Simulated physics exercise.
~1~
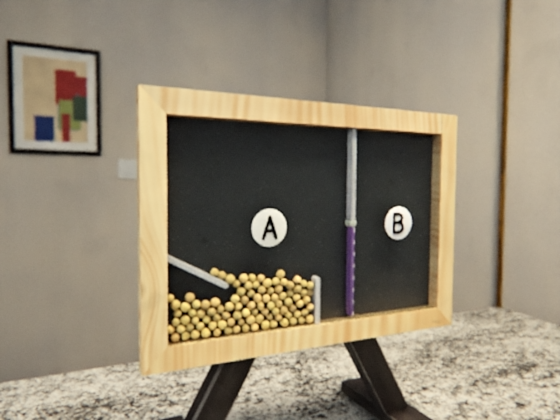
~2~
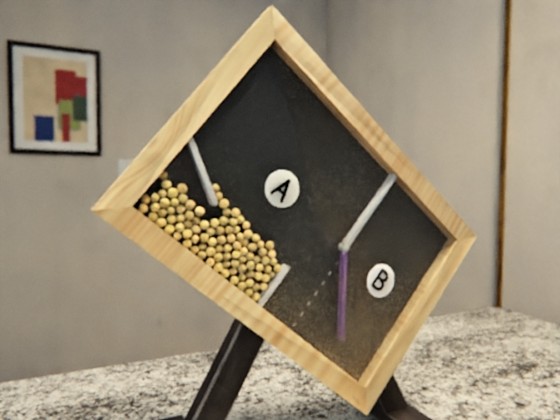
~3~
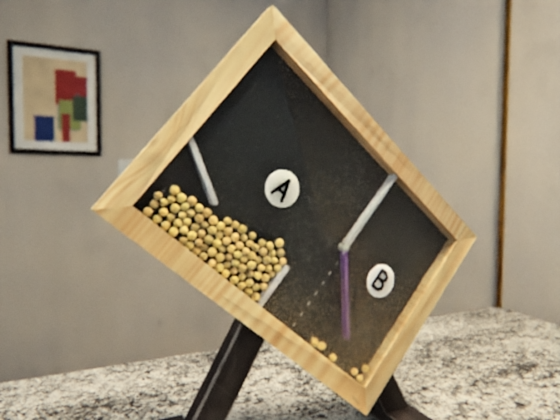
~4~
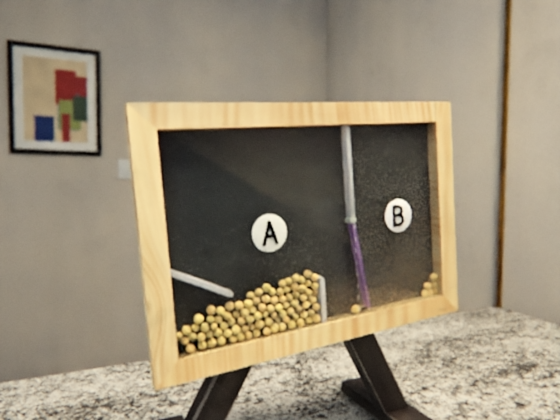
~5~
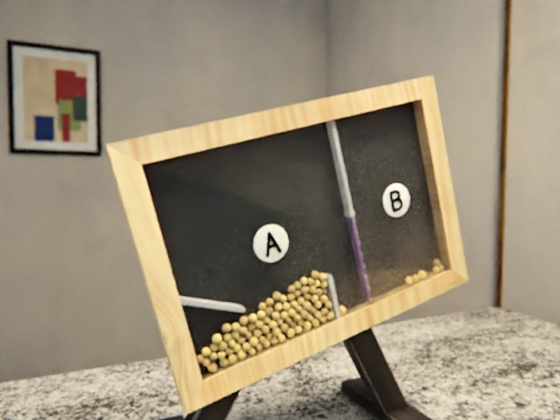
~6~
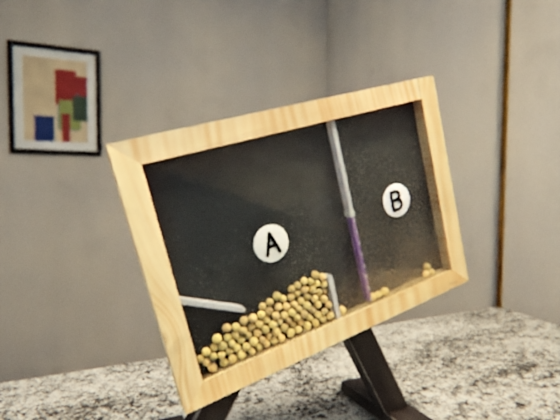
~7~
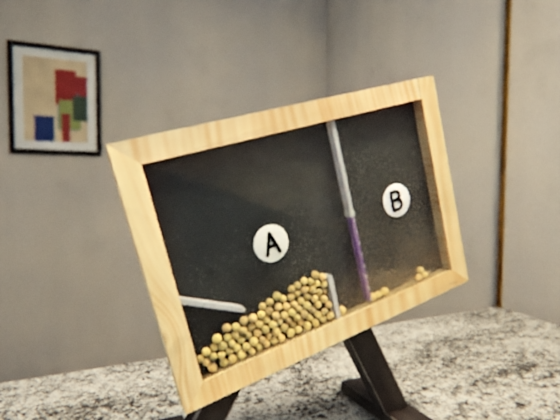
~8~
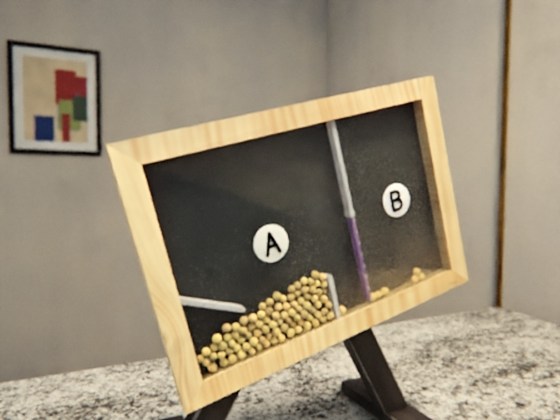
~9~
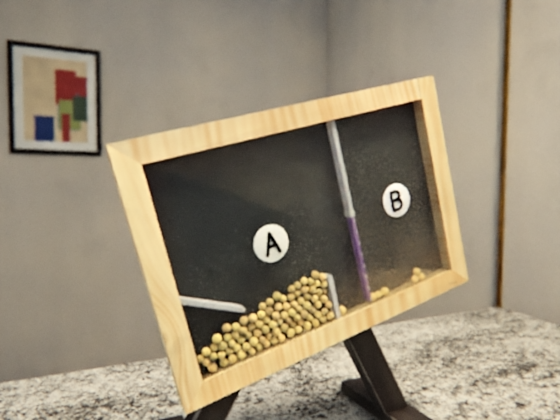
On a speckled counter, a wood-framed case of tan beans tipped clockwise, and a few slipped past the hanging purple flap into side B before it swung back and settled tilted the other way, most beans still in side A.
